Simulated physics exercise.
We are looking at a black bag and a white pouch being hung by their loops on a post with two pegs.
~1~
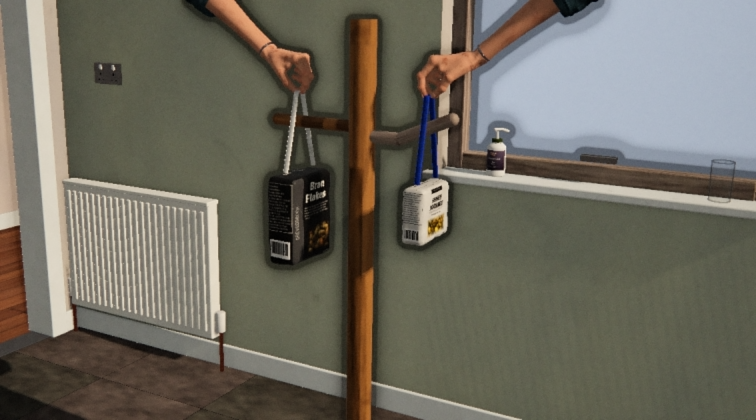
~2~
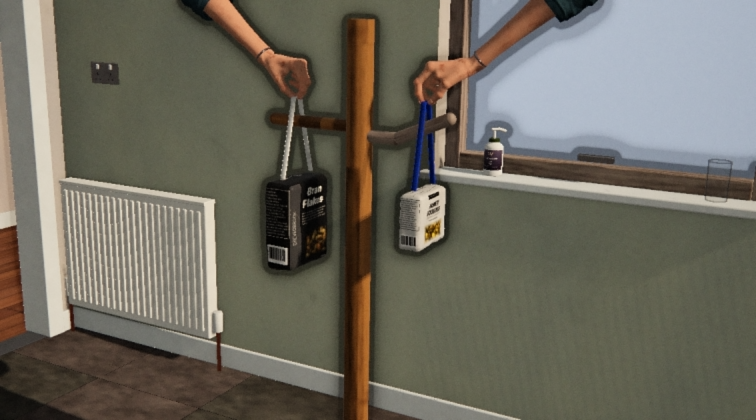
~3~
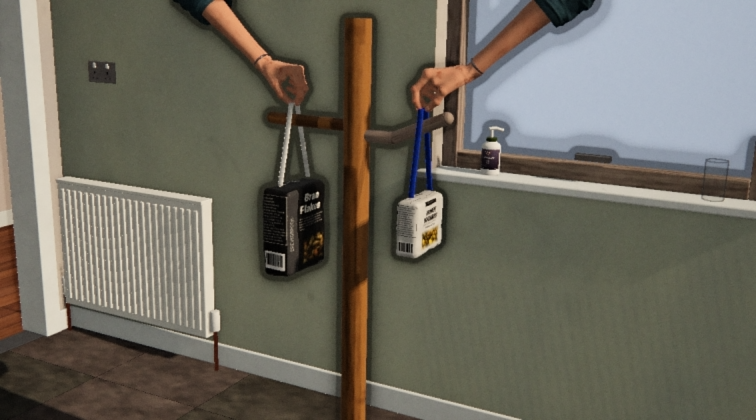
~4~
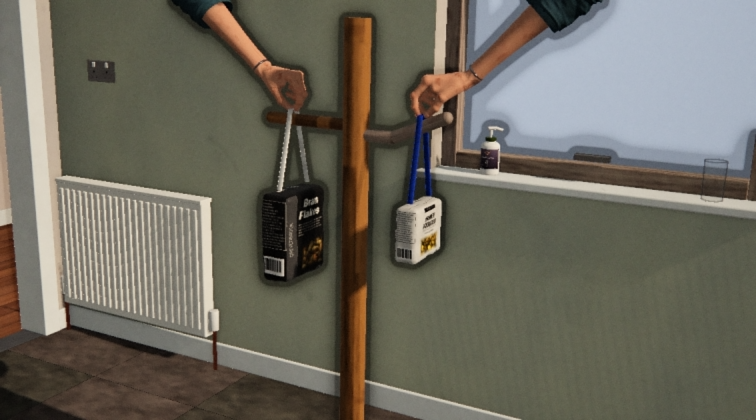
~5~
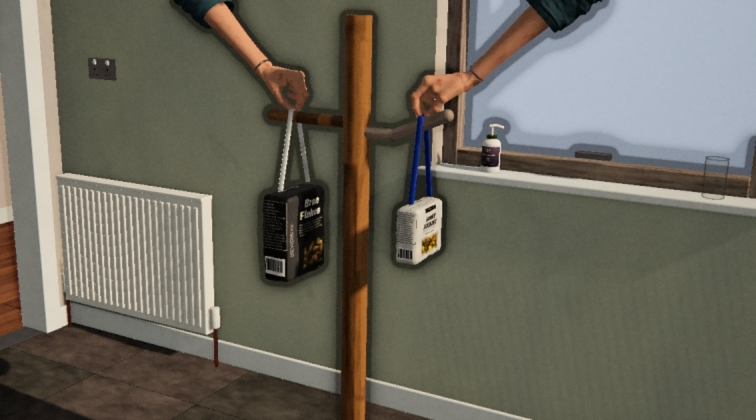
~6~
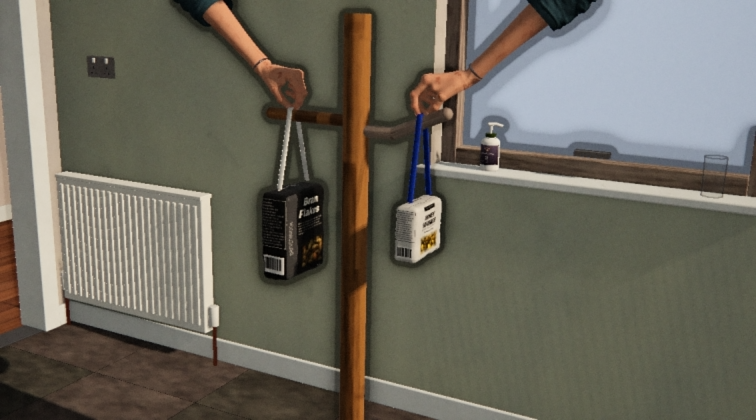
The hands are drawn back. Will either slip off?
The black bag stays hanging. The white pouch holds on.
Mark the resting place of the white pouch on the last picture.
It ends at (365, 233).
Then, 0.24 s on from there, black bag still up near (294, 231); white pouch still up near (408, 237).
Then, 0.62 s on from there, black bag still up near (292, 232); white pouch still up near (360, 232).
Then, 1.24 s on from there, black bag still up near (294, 231); white pouch still up near (399, 237).
In the end, black bag still up near (293, 232); white pouch still up near (365, 233). The black bag holds on and the white pouch remains on its peg.
